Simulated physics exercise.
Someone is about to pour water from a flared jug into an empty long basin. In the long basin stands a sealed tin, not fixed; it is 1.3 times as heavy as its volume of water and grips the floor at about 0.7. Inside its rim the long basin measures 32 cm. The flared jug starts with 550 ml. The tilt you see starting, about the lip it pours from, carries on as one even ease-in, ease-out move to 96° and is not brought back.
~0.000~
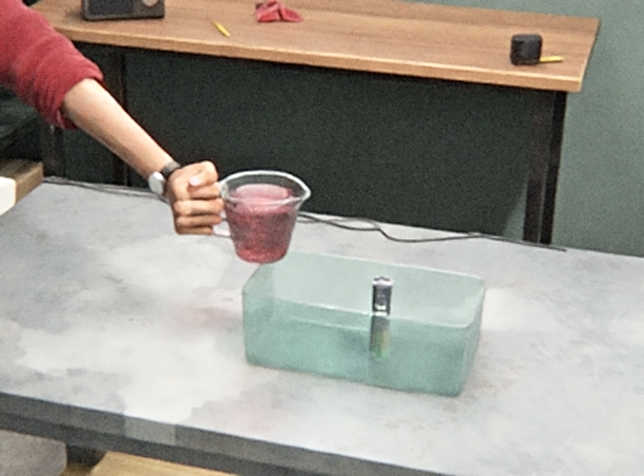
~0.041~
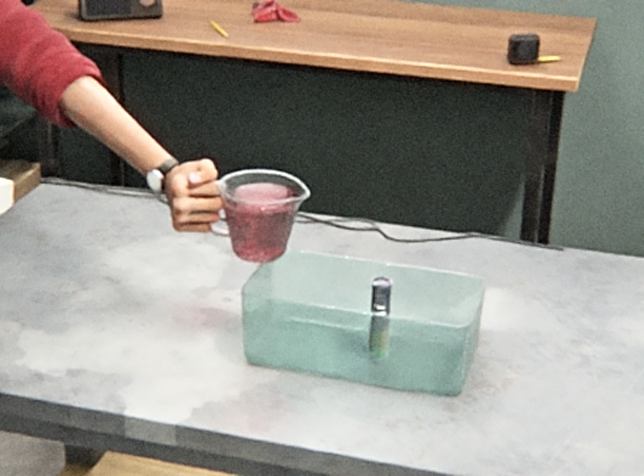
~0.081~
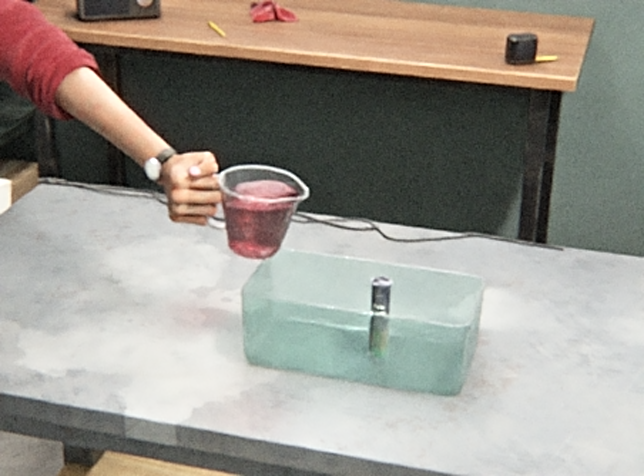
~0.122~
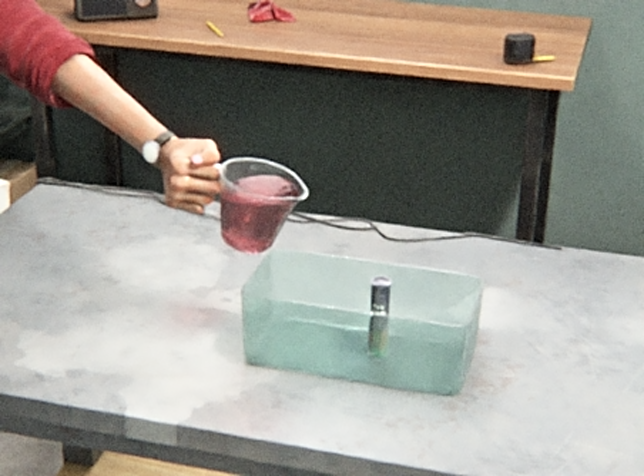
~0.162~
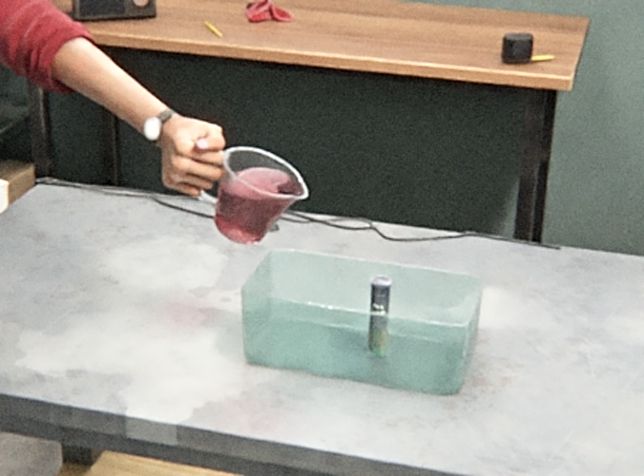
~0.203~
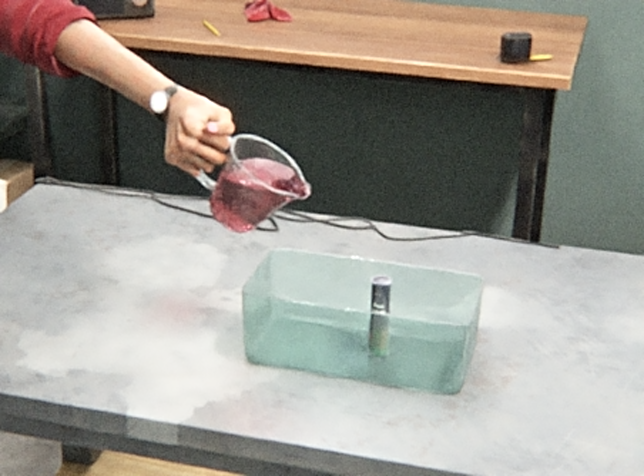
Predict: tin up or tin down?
It goes over.
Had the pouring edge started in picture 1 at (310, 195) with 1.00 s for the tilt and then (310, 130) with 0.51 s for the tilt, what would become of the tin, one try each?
First it falls; then it stays up.
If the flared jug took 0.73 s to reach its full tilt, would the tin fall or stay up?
Then it falls.
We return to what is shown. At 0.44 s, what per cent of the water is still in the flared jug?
Near 56 in a hundred.
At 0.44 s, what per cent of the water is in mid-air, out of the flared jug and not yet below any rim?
About 40 per cent.
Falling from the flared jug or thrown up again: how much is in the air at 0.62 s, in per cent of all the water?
Some 32 per cent.
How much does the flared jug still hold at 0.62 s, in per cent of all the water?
Some 8 per cent.
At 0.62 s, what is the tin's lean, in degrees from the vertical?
About 20°.
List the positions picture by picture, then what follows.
In the first frame, tilt 0°; pouring edge (309, 195); surface from (228, 192) to (299, 201); the long basin's rim runs from (257, 270) to (478, 303); the tin's top is at (382, 285).
In the second frame, tilt 2°; pouring edge (308, 195); surface from (227, 192) to (299, 200).
In the third frame, tilt 6°; pouring edge (308, 195); surface from (227, 189) to (300, 196).
In the fourth frame, tilt 13°; pouring edge (307, 195); surface from (226, 185) to (302, 193).
In the fifth frame, tilt 22°; pouring edge (307, 195); surface from (226, 176) to (304, 189).
In the sixth frame, tilt 33°; pouring edge (307, 195); surface from (224, 170) to (301, 185); 2 per cent is over the edge.
By 0.44 s the tilt is 92° and 55 per cent is still to pour; the tin stands where it began.
By 0.62 s the tilt is 96° and 8 per cent is still to pour; the tin leans 18°.
By 0.81 s the tilt is 96° and 1 per cent is still to pour; the tin lies on its side.
By 1.01 s the tilt is 96° and 0 per cent is still to pour; the tin lies on its side.
At rest the tin lies on its side.
